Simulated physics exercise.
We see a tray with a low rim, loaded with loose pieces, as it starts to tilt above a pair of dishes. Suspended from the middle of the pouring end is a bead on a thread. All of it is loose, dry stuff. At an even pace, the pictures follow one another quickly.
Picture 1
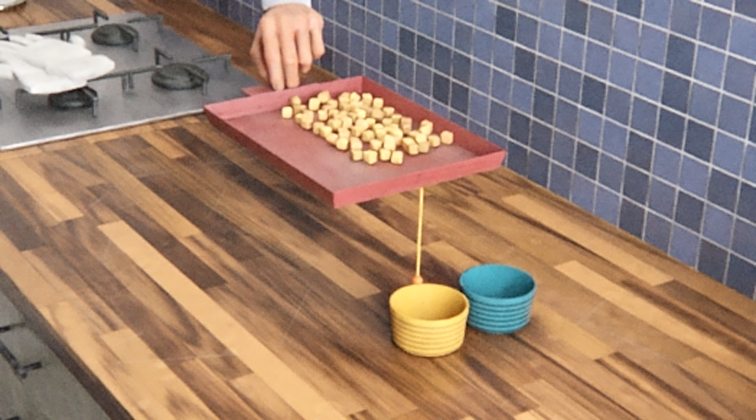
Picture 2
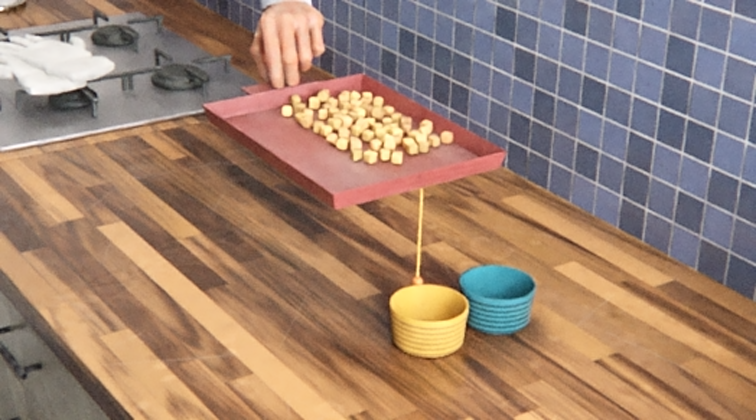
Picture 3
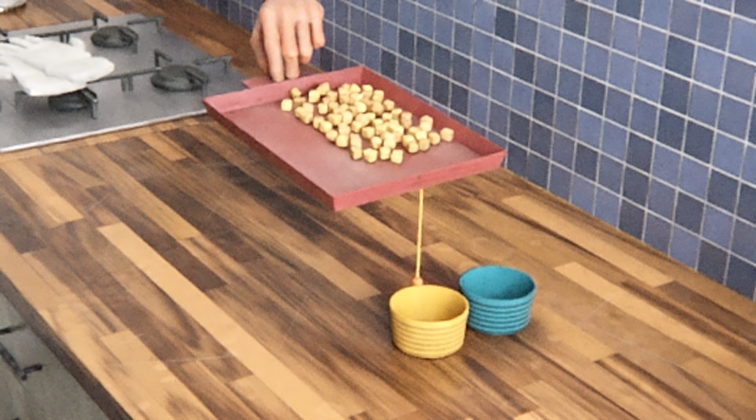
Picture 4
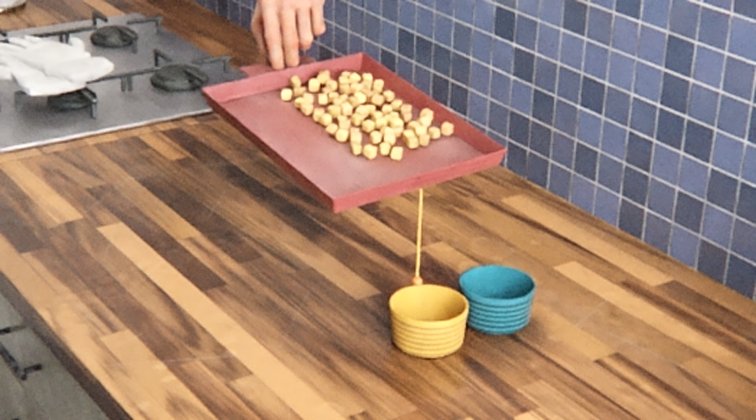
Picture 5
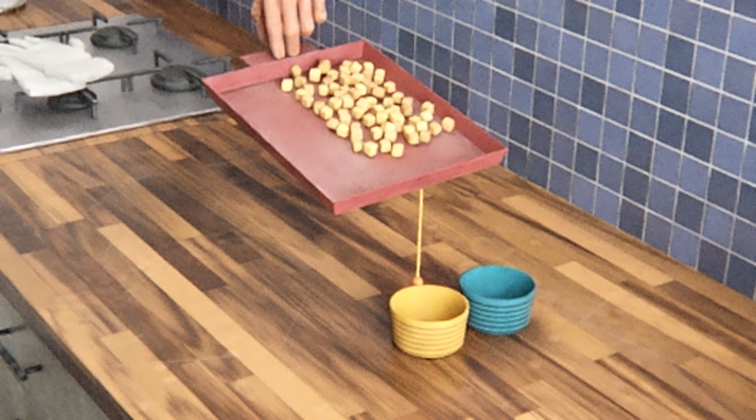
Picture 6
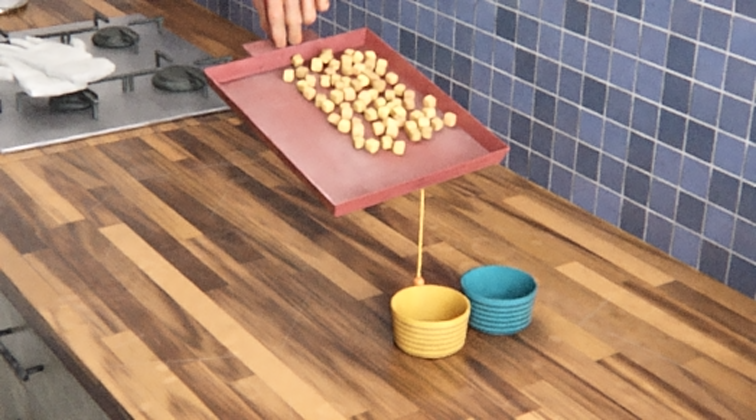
A red tray of small tan cubes, held by a hand at its far end, starts level and tilts slightly, its front left corner dipping, above a yellow dish and a blue dish, while a bead hangs on a thread.
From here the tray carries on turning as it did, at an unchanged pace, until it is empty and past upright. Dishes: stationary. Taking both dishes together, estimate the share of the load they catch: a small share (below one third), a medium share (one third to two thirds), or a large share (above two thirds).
They catch a small share of it.
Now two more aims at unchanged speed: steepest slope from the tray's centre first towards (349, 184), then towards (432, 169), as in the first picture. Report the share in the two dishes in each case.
Around 0 percent for the first aim and around 60 percent for the second.
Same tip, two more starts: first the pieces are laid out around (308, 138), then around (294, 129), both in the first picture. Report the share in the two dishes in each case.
Close to 10 %, followed by close to 10 %.
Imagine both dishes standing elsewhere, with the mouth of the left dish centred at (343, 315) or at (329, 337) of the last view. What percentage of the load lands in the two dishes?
It would be roughly 30 per cent, followed by roughly 60 per cent.
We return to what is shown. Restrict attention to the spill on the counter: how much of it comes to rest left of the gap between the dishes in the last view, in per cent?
Close to 90 in a hundred.
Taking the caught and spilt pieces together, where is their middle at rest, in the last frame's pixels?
Centre at rest, last view: Approx. (378, 366).
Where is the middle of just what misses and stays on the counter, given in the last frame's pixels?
The centre sits close to (373, 371).
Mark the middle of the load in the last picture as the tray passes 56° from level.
(379, 183).
Shortly afterwards, tray tipped steeply; all but a few on the tray; a little in the air.
Next, tray tipped right over; the bulk on the tray; near a quarter outside both.
Some moments later, tray tipped past a quarter turn; a little in the left dish; the bulk outside both.
In the end, tray tipped past a quarter turn; a little in the left dish; none at all in the right dish; the bulk outside both.
